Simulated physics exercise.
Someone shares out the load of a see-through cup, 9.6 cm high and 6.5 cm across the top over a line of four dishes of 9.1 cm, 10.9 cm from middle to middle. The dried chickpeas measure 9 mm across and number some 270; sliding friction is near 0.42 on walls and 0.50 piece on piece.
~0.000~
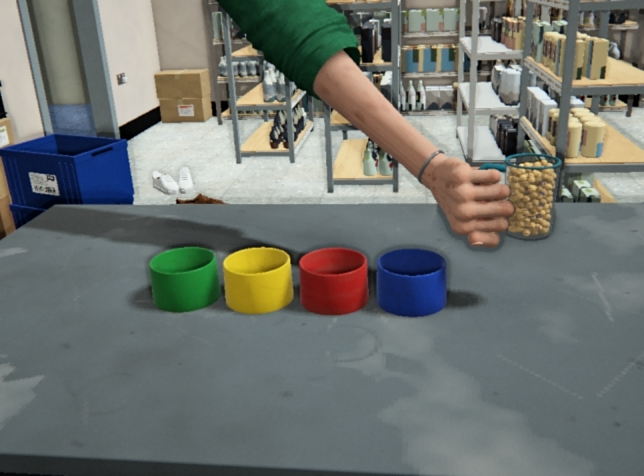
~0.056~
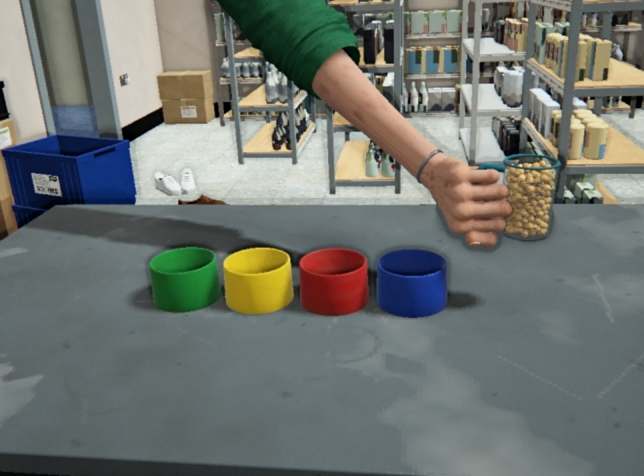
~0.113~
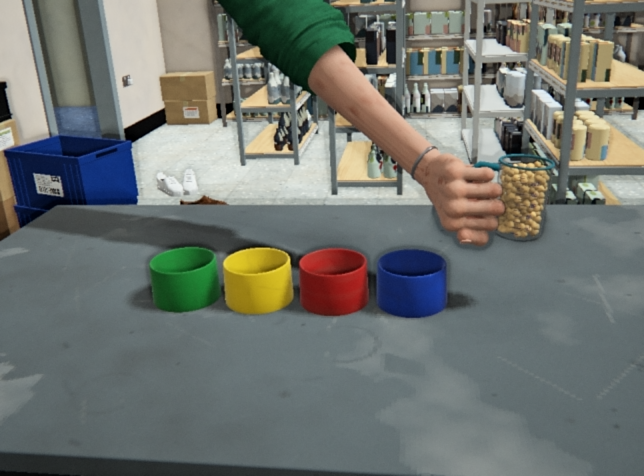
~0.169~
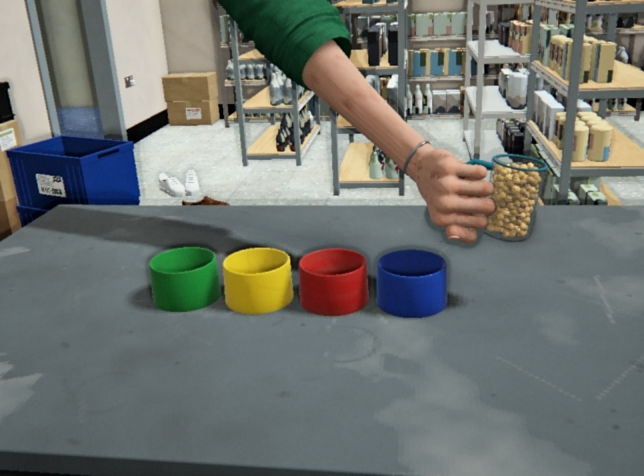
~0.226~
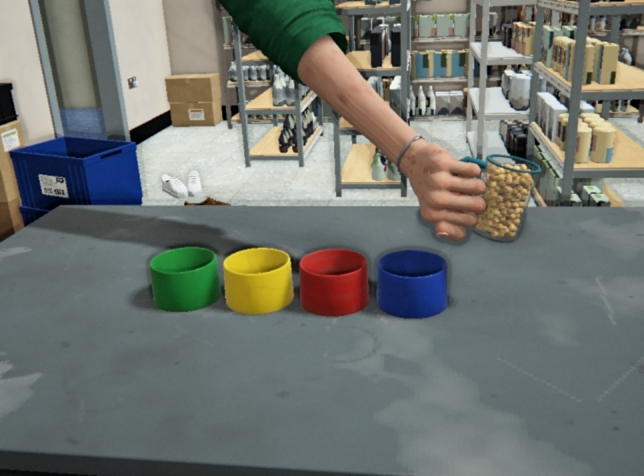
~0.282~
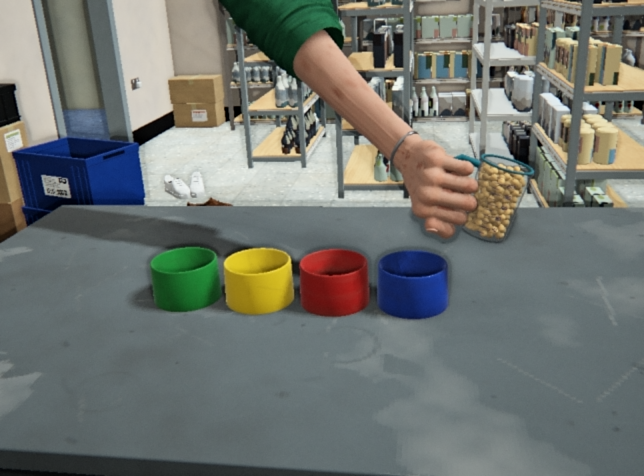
A hand at the end of a green-sleeved arm holds a clear cup of dried chickpeas above the right side of a scuffed grey table, seen from the front and slightly above in a storeroom. Green, yellow, red and blue dishes stand in a row from left to right, with shelves and a blue bin behind. The cup moves slightly left while tilting gently, as the view behind shifts a little.
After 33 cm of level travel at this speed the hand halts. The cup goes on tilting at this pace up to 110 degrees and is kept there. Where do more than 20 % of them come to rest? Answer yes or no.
Red yes, blue no, green no, yellow no, counter no.
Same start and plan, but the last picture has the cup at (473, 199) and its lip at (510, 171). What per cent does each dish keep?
Red 100; blue 0; green 0; yellow 0.
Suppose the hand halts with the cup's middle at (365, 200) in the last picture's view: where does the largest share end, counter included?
Most goes to: Blue.
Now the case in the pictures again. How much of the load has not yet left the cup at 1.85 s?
About 55 per cent.
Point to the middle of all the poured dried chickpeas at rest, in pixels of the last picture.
Near (335, 285).
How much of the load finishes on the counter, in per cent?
Roughly 5 per cent.
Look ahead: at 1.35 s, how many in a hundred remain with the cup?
About 95 per cent.
After 0.92 s, tilt 62 degrees; cup holds 100 %.
Then, at 1.35 s, tilt 93 degrees; cup holds 95 %.
After 1.85 s, tilt 110 degrees; cup holds 55 %, red 40 %, blue 5 %.
By 3.3 s all is still; red 95 %, blue 5 %, green 0 %, yellow 0 %, counter 5 %.
